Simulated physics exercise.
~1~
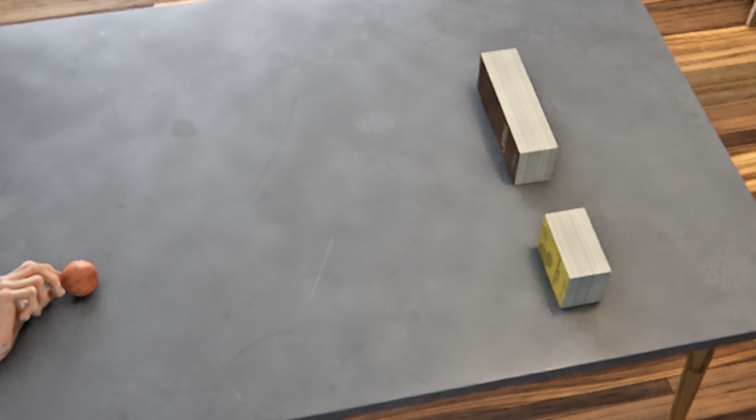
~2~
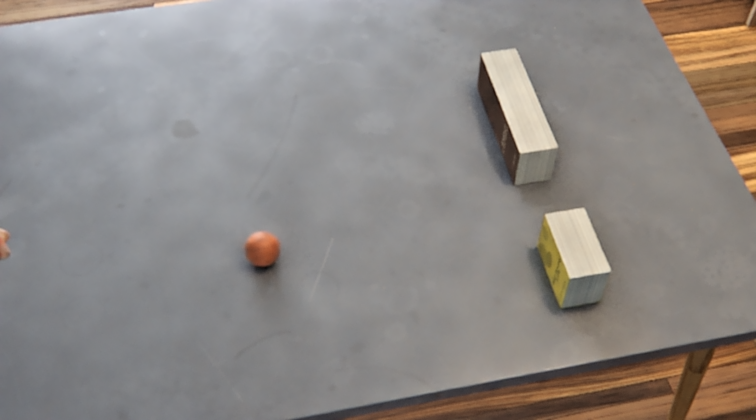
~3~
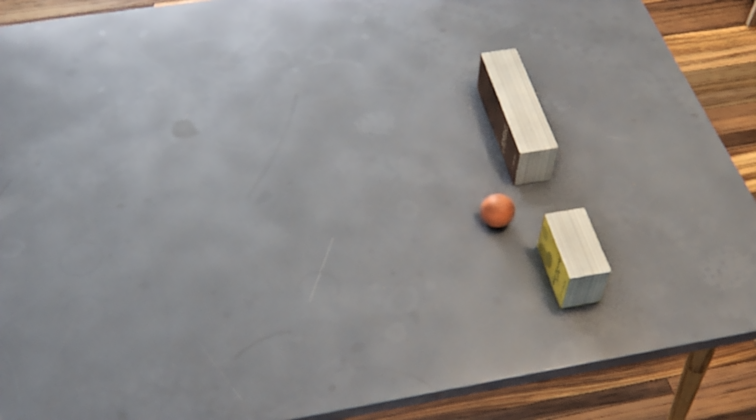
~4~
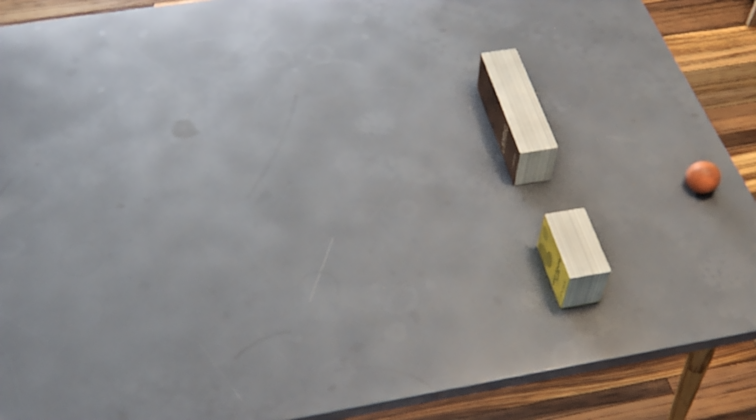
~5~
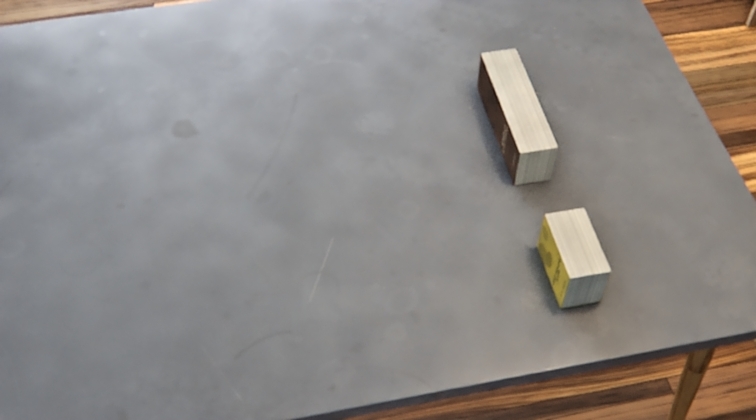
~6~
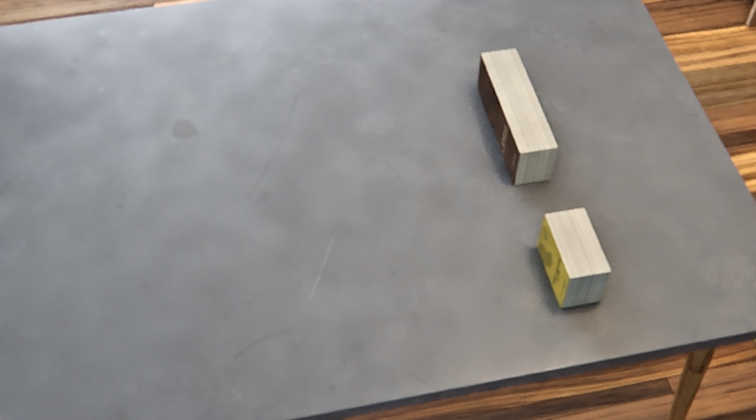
The clip shows a hand at the left of a grey table releasing an orange ball, which rolls right, passes through the gap between a brown book and a yellow book, nears the right edge and then is gone from view, leaving both books unmoved.
